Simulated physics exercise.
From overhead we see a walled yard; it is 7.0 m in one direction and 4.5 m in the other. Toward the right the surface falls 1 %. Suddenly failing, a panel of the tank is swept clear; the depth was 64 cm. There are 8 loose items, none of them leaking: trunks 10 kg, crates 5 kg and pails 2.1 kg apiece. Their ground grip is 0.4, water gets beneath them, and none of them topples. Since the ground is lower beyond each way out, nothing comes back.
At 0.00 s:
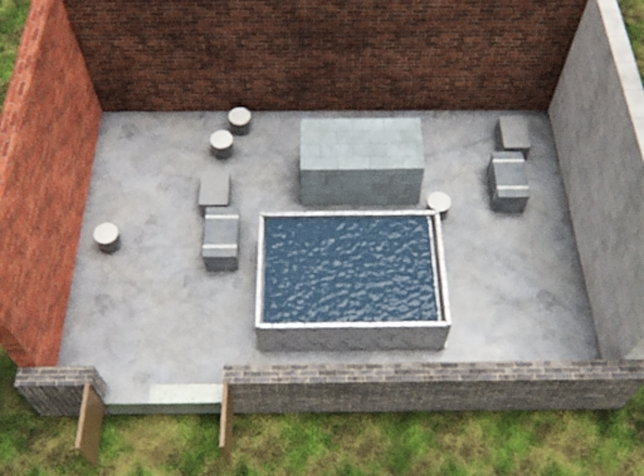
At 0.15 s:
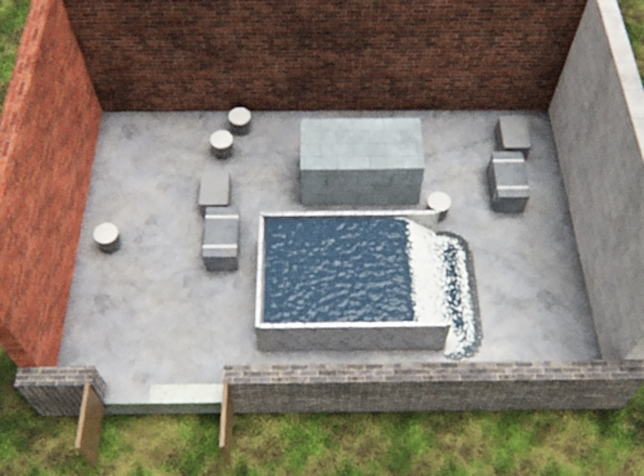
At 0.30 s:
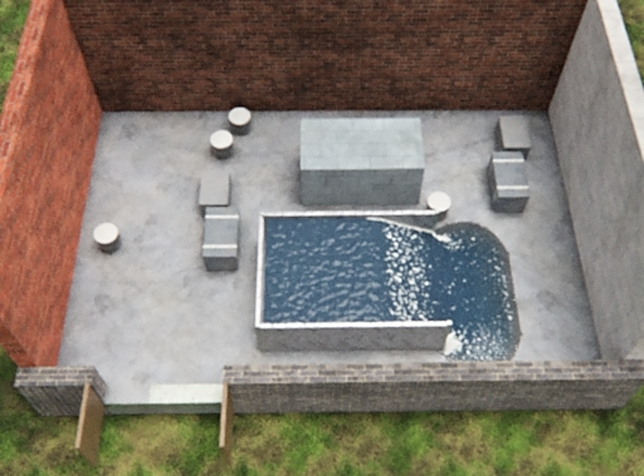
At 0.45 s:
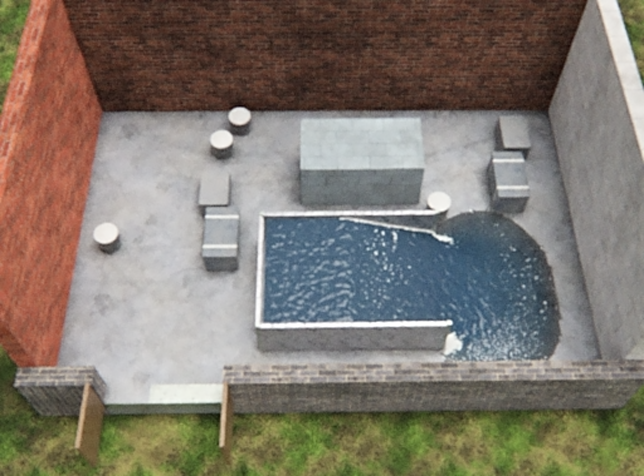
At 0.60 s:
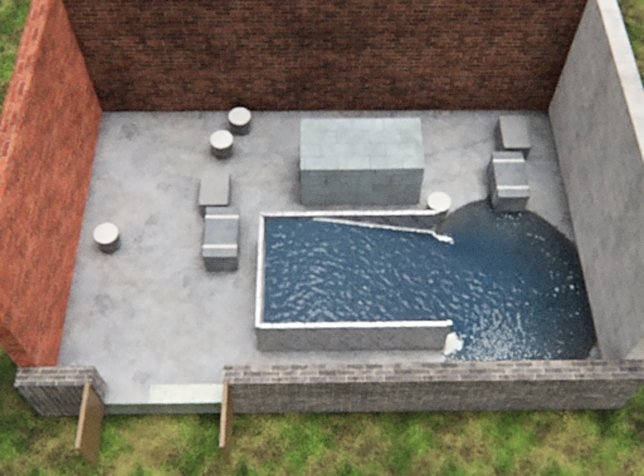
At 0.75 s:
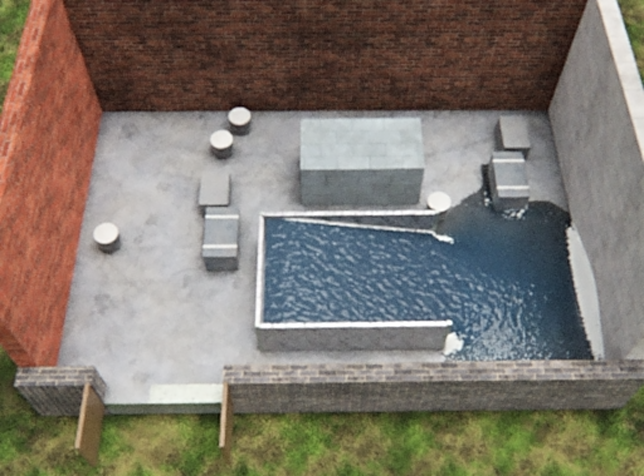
In a walled yard with grey blocks and small round pails, the right side of a raised tank of blue water opens, and water pours out, spreading across the floor to the right-hand wall and around a nearby block.
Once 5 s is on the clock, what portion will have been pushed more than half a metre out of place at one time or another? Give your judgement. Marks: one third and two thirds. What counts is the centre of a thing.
It reaches a third but not two thirds.
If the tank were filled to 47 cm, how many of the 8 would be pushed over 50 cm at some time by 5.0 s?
Count under that change: 2.
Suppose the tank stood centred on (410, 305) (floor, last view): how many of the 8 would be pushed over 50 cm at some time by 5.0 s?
Then the count would be 4.
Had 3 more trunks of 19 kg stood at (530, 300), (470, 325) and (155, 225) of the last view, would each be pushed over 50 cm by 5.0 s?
Each in turn ends up beyond the limit, beyond the limit, within the limit.
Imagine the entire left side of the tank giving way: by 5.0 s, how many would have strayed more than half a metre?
Then it comes to 5.
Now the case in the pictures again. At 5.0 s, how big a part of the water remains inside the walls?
Around 100 % of the water.
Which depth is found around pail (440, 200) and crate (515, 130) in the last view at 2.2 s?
Around 0 cm and 6 cm.
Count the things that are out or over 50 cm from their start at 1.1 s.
Tally: 0.
After 1.1 s 0 of 8 are over 50 cm from their spots; 0 afloat.
After 2.2 s 2 of 8 are over 50 cm from their spots; 2 afloat.
After 3.5 s 2 of 8 are over 50 cm from their spots; 2 afloat.
After 5.0 s 5 of 8 are over 50 cm from their spots, and 5 have been at some point; 2 afloat.
